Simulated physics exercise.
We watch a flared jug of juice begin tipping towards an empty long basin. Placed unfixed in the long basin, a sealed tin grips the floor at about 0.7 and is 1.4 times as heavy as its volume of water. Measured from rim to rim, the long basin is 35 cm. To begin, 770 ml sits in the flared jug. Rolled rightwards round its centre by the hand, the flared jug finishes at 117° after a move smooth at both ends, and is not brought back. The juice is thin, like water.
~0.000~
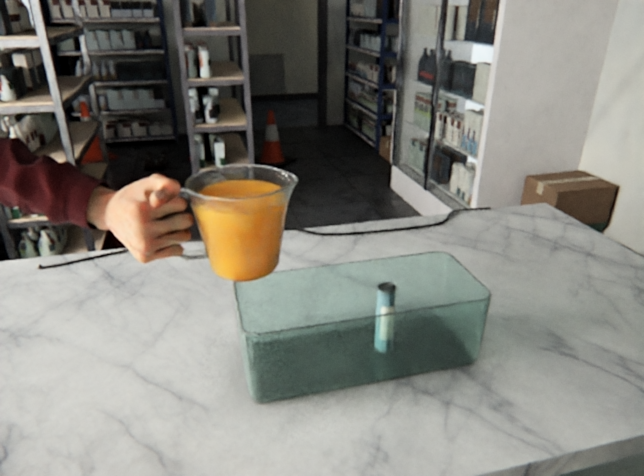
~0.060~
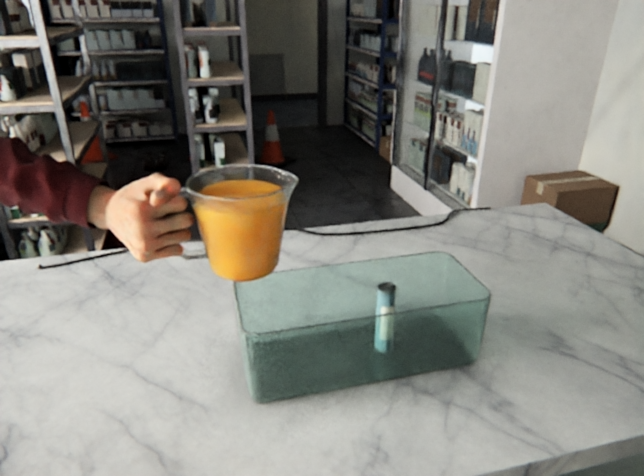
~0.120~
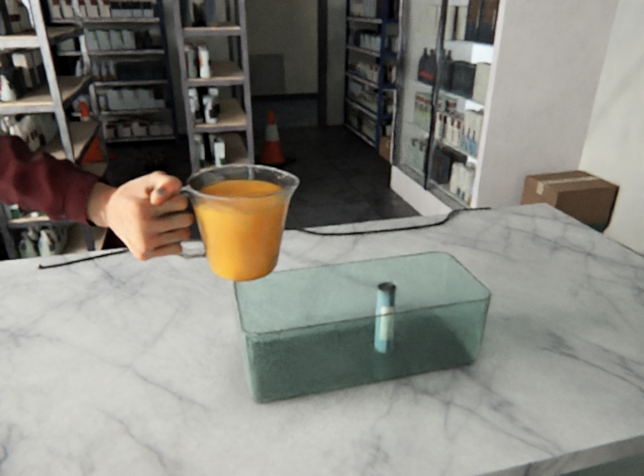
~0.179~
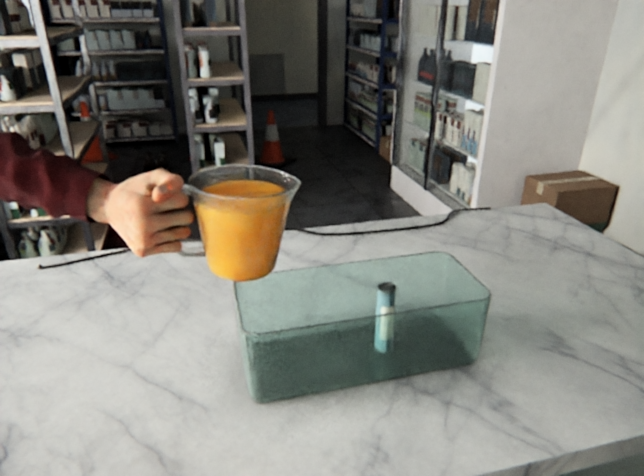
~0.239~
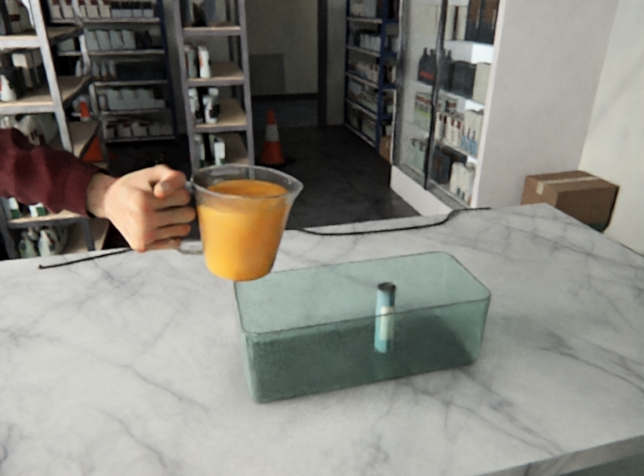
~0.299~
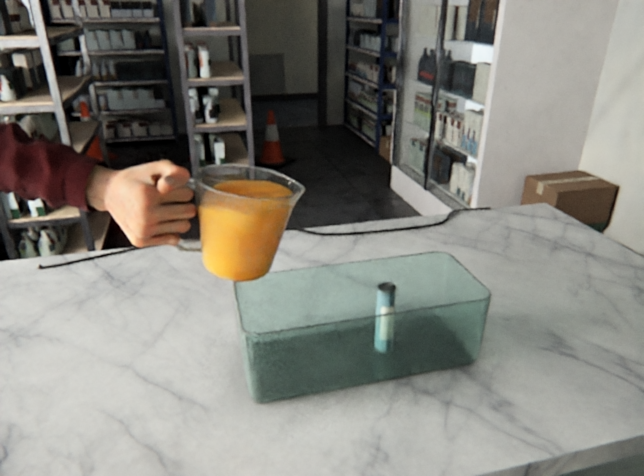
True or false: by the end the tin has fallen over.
False.
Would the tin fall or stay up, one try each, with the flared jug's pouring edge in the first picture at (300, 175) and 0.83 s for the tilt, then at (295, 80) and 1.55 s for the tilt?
Try 1: Still standing; try 2: Tipped over.
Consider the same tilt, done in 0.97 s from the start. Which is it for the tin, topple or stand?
The tin remains upright.
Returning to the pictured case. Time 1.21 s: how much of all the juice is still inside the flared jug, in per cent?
Close to 10 percent of the total.
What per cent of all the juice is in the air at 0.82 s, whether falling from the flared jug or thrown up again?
I'd say close to 18 per cent.
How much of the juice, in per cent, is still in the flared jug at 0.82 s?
Remaining: Near 70 % of the total.
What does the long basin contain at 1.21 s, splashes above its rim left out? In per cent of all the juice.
84 per cent or thereabouts.
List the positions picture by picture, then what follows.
In the first frame, tilt 0°; pouring edge (298, 177); surface from (192, 197) to (286, 189); the long basin's rim runs from (237, 306) to (469, 273); the tin's top is at (387, 290).
In the second frame, tilt 0°; pouring edge (298, 178); surface from (192, 197) to (286, 189).
In the third frame, tilt 2°; pouring edge (299, 179); surface from (193, 197) to (286, 190).
In the fourth frame, tilt 4°; pouring edge (300, 181); surface from (196, 196) to (288, 190).
In the fifth frame, tilt 7°; pouring edge (302, 184); surface from (197, 197) to (291, 190).
In the sixth frame, tilt 10°; pouring edge (305, 187); surface from (199, 198) to (294, 190).
By 0.82 s the tilt is 64° and 70 per cent is still to pour; the tin stands where it began.
By 1.21 s the tilt is 104° and 10 per cent is still to pour; the tin stands where it began.
By 1.61 s the tilt is 117° and 0 per cent is still to pour; the tin stands where it began.
By 2.05 s the tilt is 117° and 0 per cent is still to pour; the tin stands where it began.
At rest the tin stands where it began.
